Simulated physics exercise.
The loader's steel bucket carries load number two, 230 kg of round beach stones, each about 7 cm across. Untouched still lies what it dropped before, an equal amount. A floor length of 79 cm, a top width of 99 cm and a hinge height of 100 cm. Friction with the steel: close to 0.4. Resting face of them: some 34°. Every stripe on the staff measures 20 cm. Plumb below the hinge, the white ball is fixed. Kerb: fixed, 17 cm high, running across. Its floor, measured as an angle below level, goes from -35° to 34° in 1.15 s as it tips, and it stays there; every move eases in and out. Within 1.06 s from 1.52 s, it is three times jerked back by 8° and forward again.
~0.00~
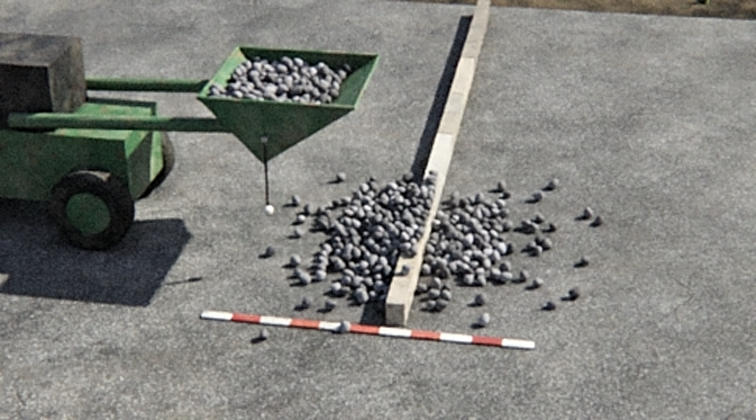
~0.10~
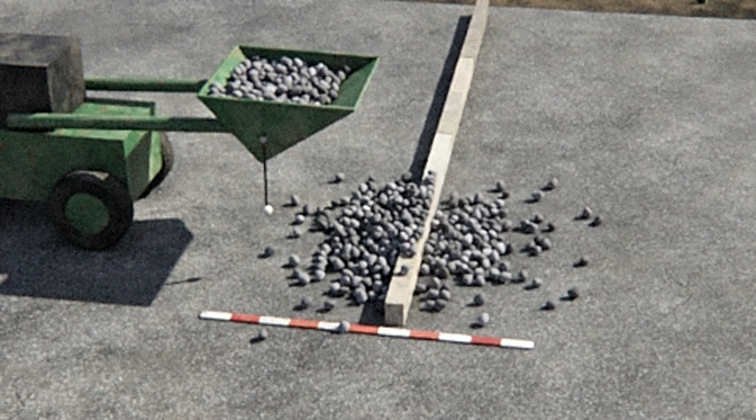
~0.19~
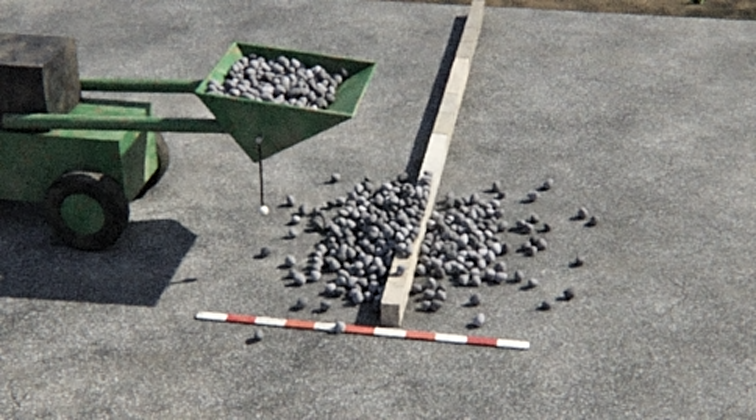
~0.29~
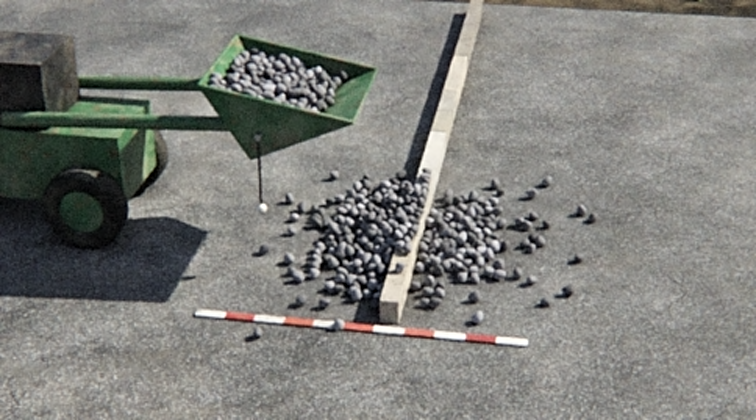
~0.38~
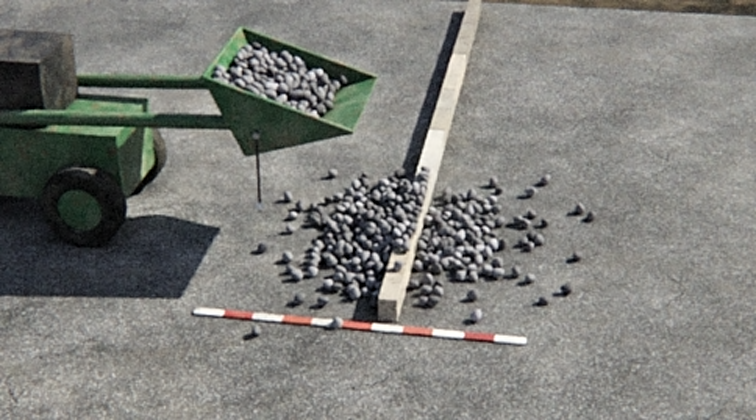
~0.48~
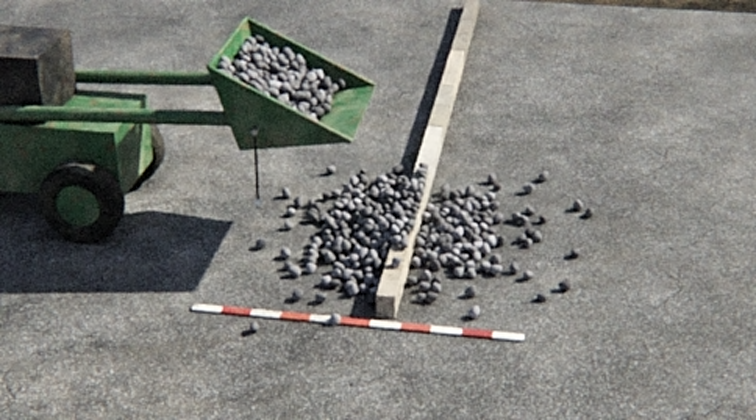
Paved yard with a green loader slowly tilting its stone-filled bucket forward beside a heap of grey stones straddling a pale kerb.
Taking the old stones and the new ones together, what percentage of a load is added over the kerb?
About 27 per cent.
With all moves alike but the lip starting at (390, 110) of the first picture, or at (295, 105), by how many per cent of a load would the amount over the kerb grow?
About 70 and 0 per cent.
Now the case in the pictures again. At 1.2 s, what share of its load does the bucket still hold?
Roughly 65 parts in a hundred of the load.
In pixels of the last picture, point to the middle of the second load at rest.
Near (378, 219).
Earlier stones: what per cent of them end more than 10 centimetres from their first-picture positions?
I'd say roughly 10 per cent of them.
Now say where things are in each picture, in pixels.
In the first frame, the bucket is at -35°, its lip at (355, 108); the top of the load is at (269, 76). The earlier load is highest near (417, 212), 23 cm above ground level, 70 % on this side of the kerb, 30 % over the kerb.
In the second frame, the bucket is at -34°, its lip at (354, 111); the top of the load is at (259, 74); the stones move at 0.1 m/s on average.
In the third frame, the bucket is at -30°, its lip at (352, 117); the top of the load is at (247, 69); the stones move at 0.2 m/s on average.
The fourth frame shows lip at (353, 123), floor tilted -24°, highest stones at (246, 63); the stones move at 0.2 m/s on average.
In the fifth frame, the bucket is at -17°, its lip at (353, 133); the top of the load is at (246, 56); the stones move at 0.2 m/s on average.
In the sixth frame, the bucket is at -9°, its lip at (352, 141); the top of the load is at (250, 49); the stones move at 0.3 m/s on average.
After 0.9 s the floor is at 23°; in per cent of one load, 100 in the bucket, 70 on this side of the kerb, 30 over the kerb; the foremost stones are at (560, 233).
After 1.2 s the floor is at 34°; in per cent of one load, 64 in the bucket, 106 on this side of the kerb, 30 over the kerb; the foremost stones are at (560, 233).
After 3.0 s the floor is at 34°; in per cent of one load, 0 in the bucket, 142 on this side of the kerb, 58 over the kerb; the foremost stones are at (592, 244).
After 5.5 s the floor is at 34°; in per cent of one load, 0 in the bucket, 142 on this side of the kerb, 58 over the kerb; the foremost stones are at (592, 244). Net gain over the kerb, 27.
